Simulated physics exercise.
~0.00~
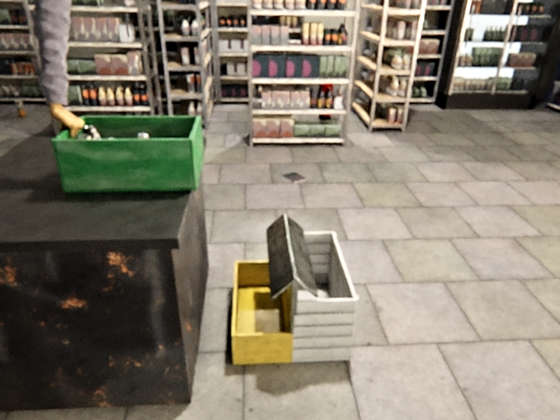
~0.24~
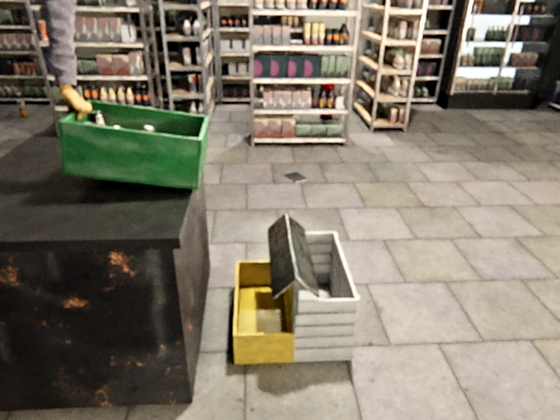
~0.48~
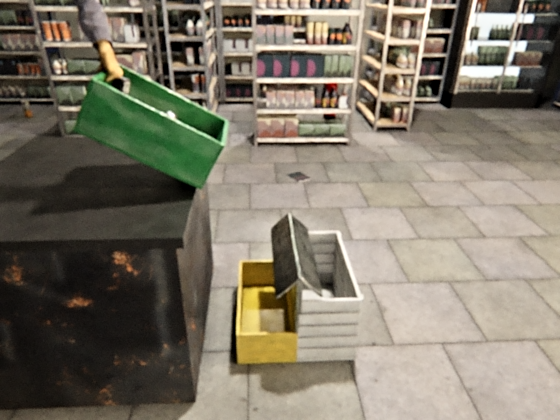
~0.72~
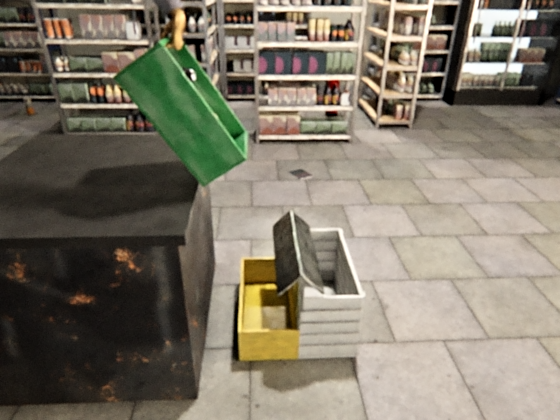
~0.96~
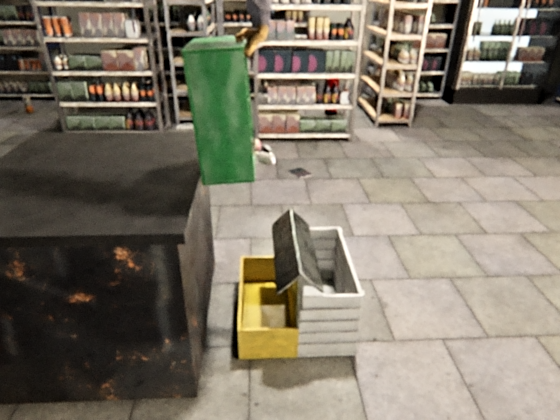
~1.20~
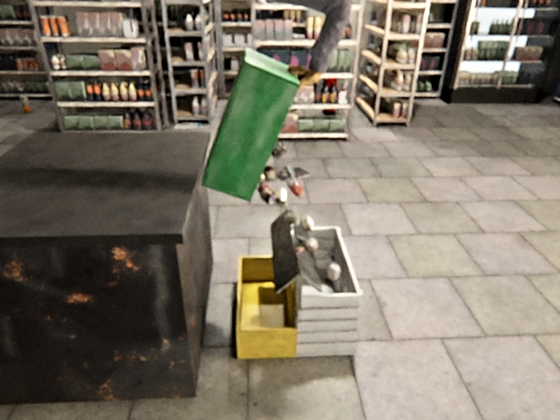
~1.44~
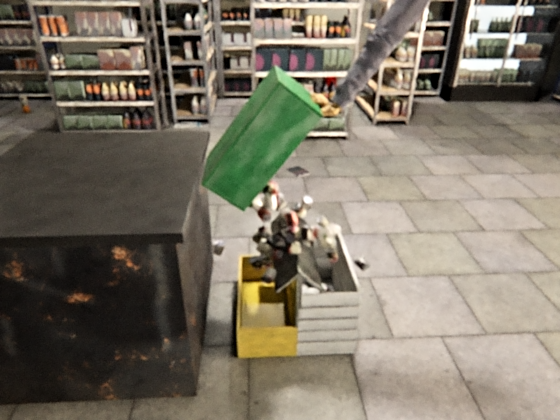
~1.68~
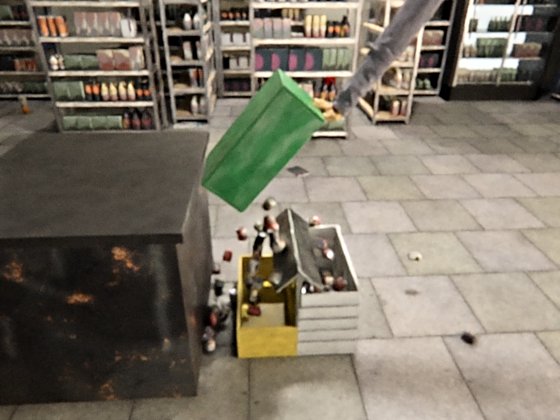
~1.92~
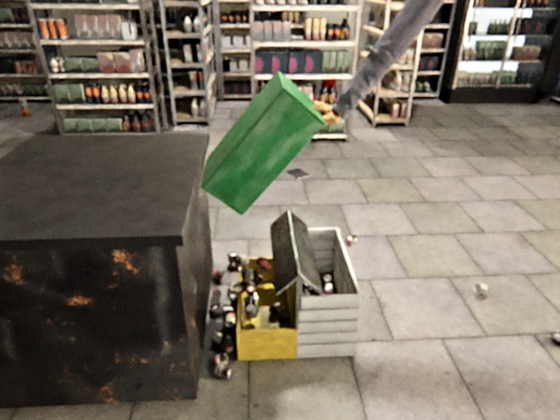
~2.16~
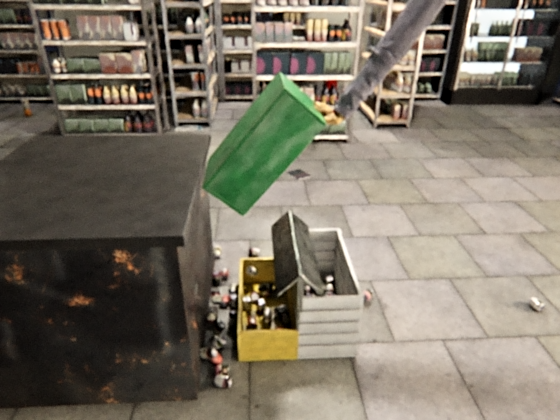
A hand tipped a green crate over the edge of a dark bench, spilling small cans onto the ridge between a yellow tote and a white tub below; they scattered into both, with many left on the floor beside the tote and one rolling off right.
